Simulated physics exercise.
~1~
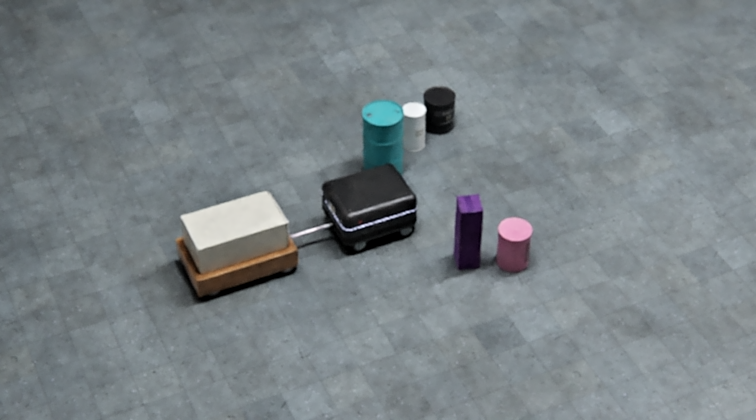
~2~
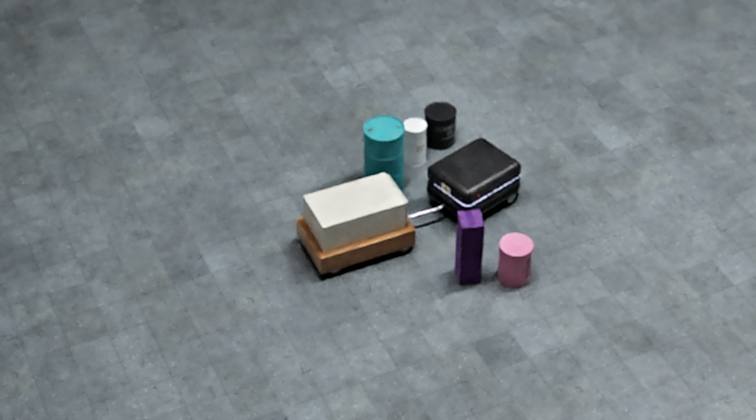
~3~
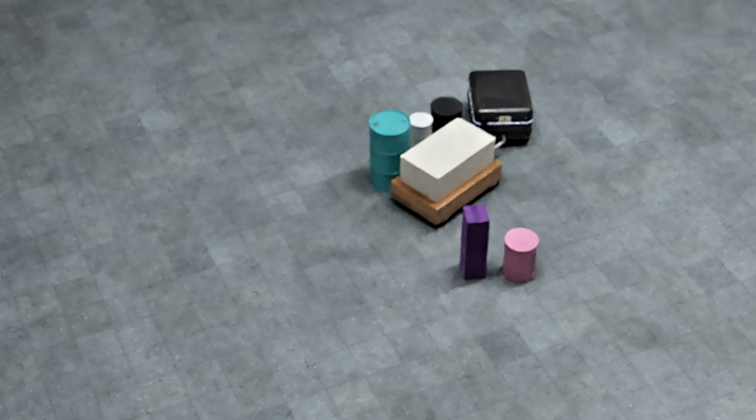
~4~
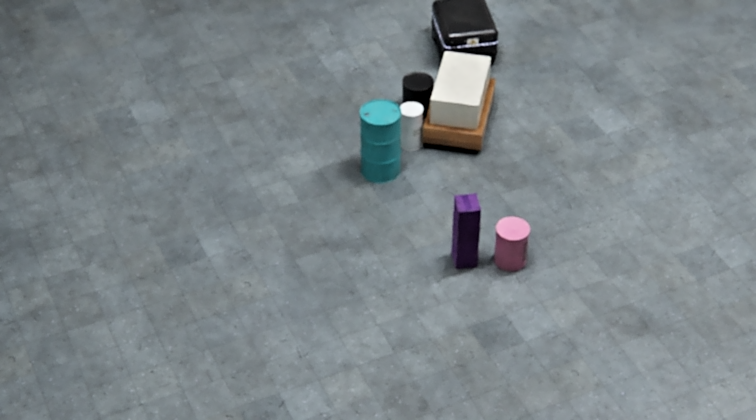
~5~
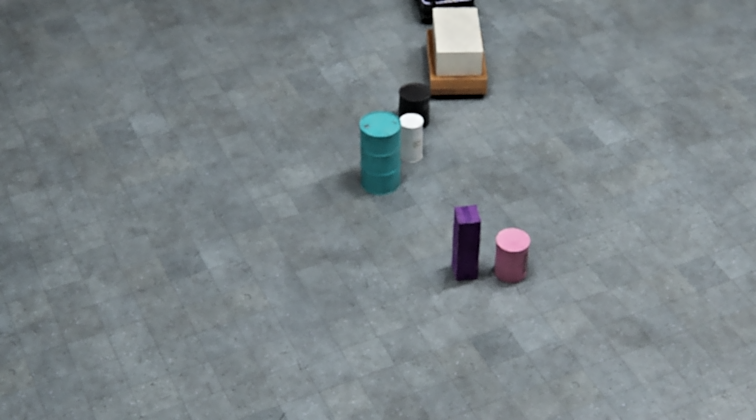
To begin with, a black, suitcase-like tug stands coupled to a low orange-brown cart carrying a pale block, with a turquoise drum, a white canister and a black pail behind them and a purple box and pink pail to the right. The tug pulls the cart rightward, passing between the two groups. It then curves left, heading up and away past the black pail. As the cart swings round behind it, the black pail shifts slightly to the left. The tug and cart straighten out and continue toward the top edge, where the tug is partly out of view. The black pail remains upright behind the drum and canister, and the other objects stand in their original places.
